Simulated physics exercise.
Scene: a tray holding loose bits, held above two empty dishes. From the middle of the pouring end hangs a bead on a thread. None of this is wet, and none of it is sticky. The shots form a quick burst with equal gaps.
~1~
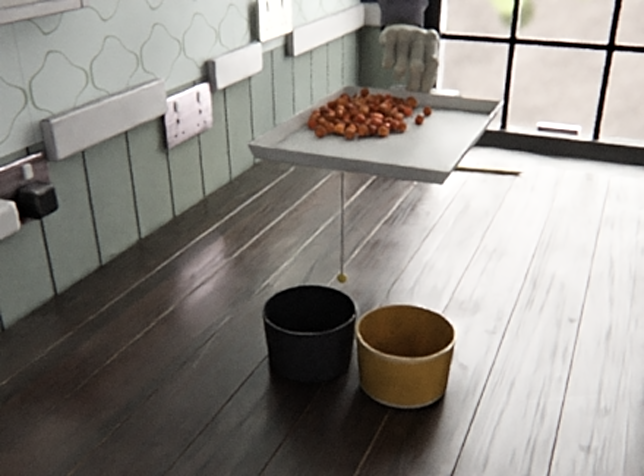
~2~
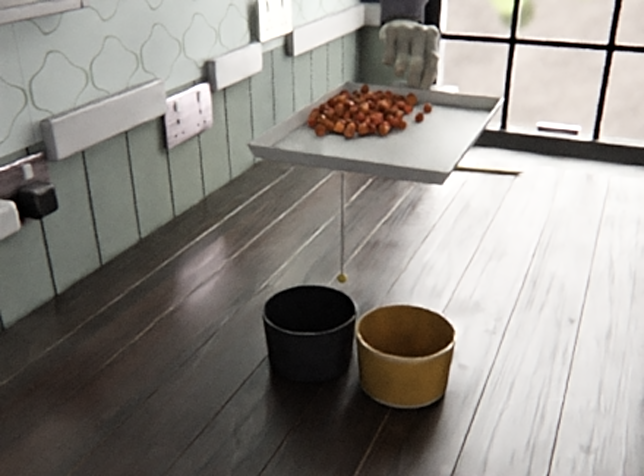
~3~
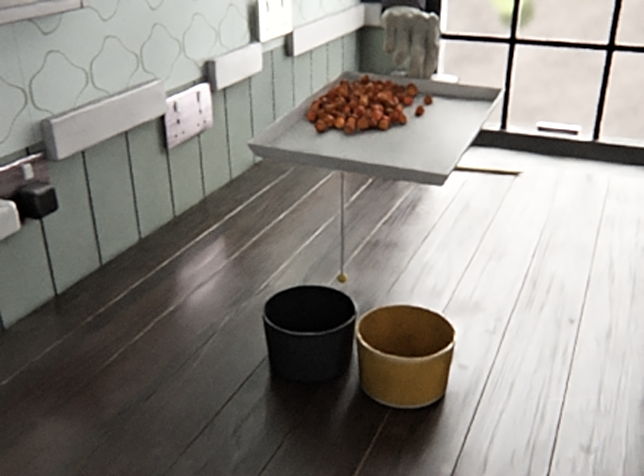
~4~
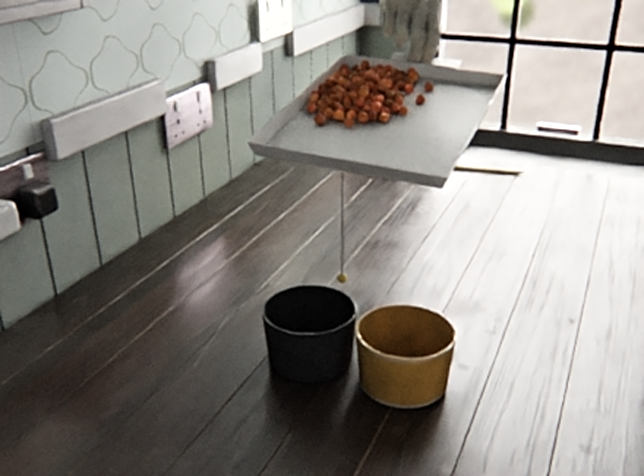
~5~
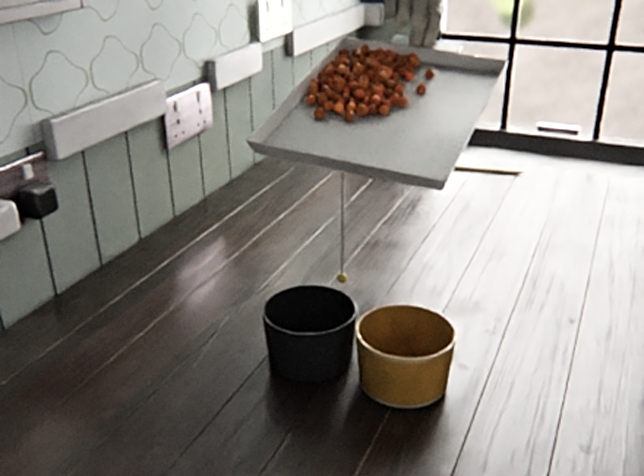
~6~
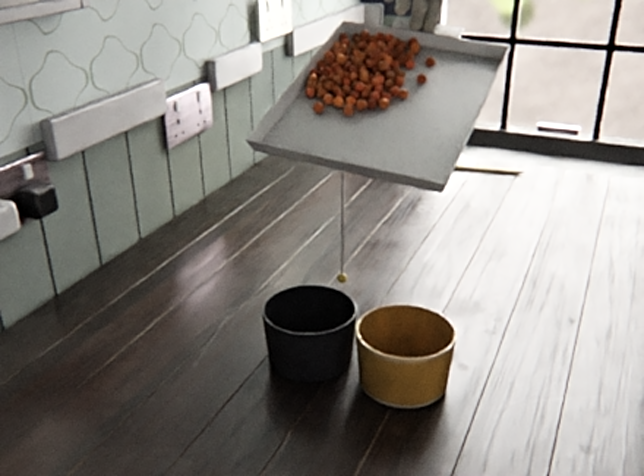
In this clip, a gloved hand at the far edge of a grey tray of reddish-brown coated peanuts rises, steadily tilting the tray toward the viewer above a black dish and a yellow dish, while the peanuts remain bunched near the raised end.
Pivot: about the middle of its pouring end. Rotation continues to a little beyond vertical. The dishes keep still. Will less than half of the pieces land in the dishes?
No, most of them land there.
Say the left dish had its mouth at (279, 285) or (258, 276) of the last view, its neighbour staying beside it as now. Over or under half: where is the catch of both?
A minority, then a minority.
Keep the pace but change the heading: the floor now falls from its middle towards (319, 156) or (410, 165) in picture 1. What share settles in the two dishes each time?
Case one 20 %; case two 50 %.
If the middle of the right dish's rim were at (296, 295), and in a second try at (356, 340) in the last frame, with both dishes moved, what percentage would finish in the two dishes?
Approximately 10 percent, followed by approximately 40 percent.
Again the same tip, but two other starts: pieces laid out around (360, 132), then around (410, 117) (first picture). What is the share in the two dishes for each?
You'd get about 90 per cent first and about 80 per cent second.
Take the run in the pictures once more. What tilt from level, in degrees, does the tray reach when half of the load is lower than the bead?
Around 85° of tilt.
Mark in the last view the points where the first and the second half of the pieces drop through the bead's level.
(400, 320), then (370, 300).
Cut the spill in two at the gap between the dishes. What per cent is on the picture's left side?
About 20 per cent.
Just after the last frame, tray tipped steeply; the larger part on the tray; roughly a quarter in the air.
A moment on, tray tipped right over; roughly half on the tray; roughly a quarter in the right dish; about a tenth in the left dish; roughly a quarter outside both; just a few in the air.
Further on, tray tipped past a quarter turn; roughly half in the right dish; roughly a quarter in the left dish; roughly a quarter outside both.
When it is over, tray tipped past a quarter turn; roughly half in the right dish; roughly a quarter in the left dish; roughly a quarter outside both.
